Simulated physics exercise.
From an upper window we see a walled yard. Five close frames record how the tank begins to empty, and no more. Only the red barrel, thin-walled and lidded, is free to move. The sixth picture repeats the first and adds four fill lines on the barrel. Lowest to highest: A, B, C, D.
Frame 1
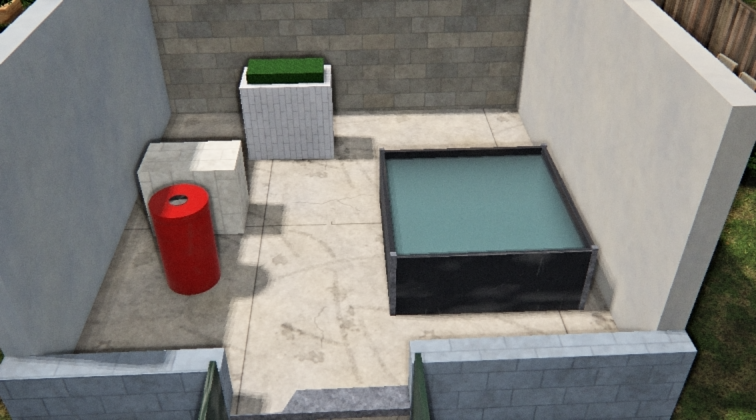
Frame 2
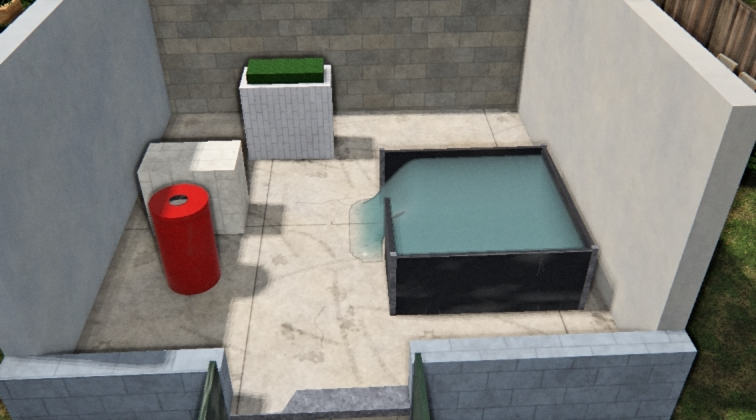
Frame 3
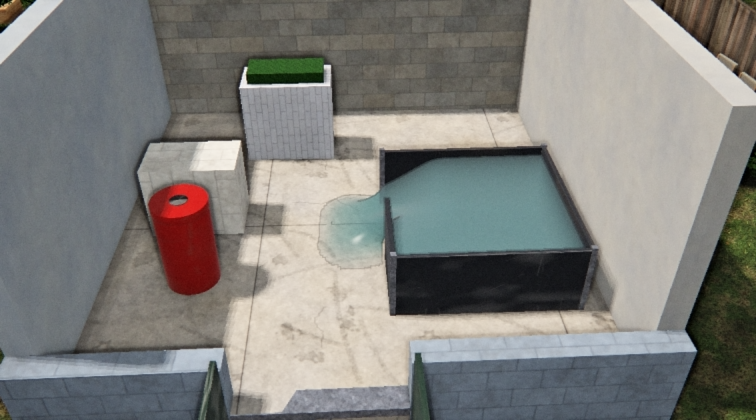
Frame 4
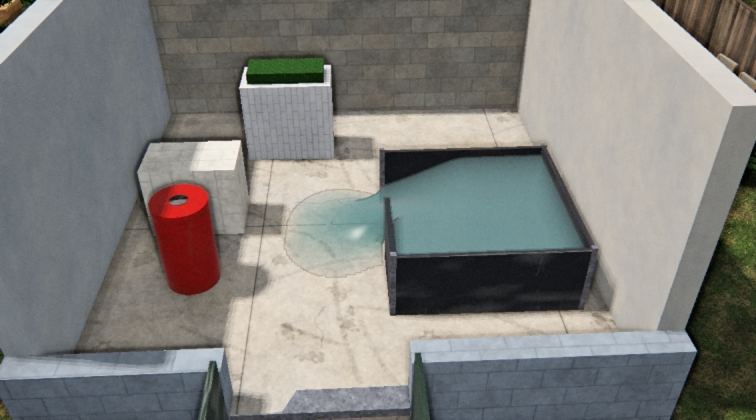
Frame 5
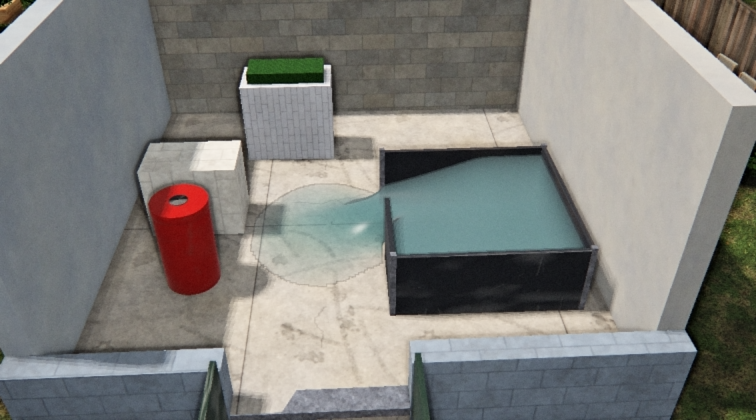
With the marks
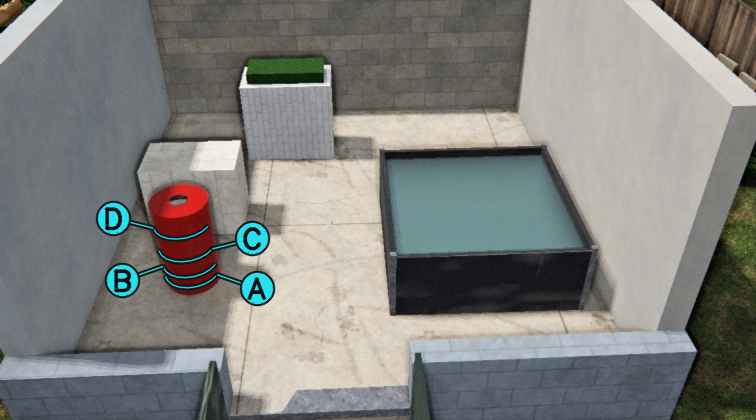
Water pours from the left side of a dark tank and spreads across the walled yard's floor.
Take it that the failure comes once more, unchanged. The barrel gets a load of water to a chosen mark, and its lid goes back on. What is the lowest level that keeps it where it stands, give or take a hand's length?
Go for C.
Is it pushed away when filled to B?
Yes.
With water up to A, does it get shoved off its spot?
Yes, that goes wrong.
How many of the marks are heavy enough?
Two of them.
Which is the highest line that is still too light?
Line B.
On the marked copy, A at (188, 287); B at (185, 277); C at (182, 261); D at (177, 239); from the bottom up A, B, C, D.
Choosing A, it is pushed about 3 times its own width away.
Choosing B, it is pushed about its own width away.
Choosing C, it does not move.
Choosing D, it does not move.
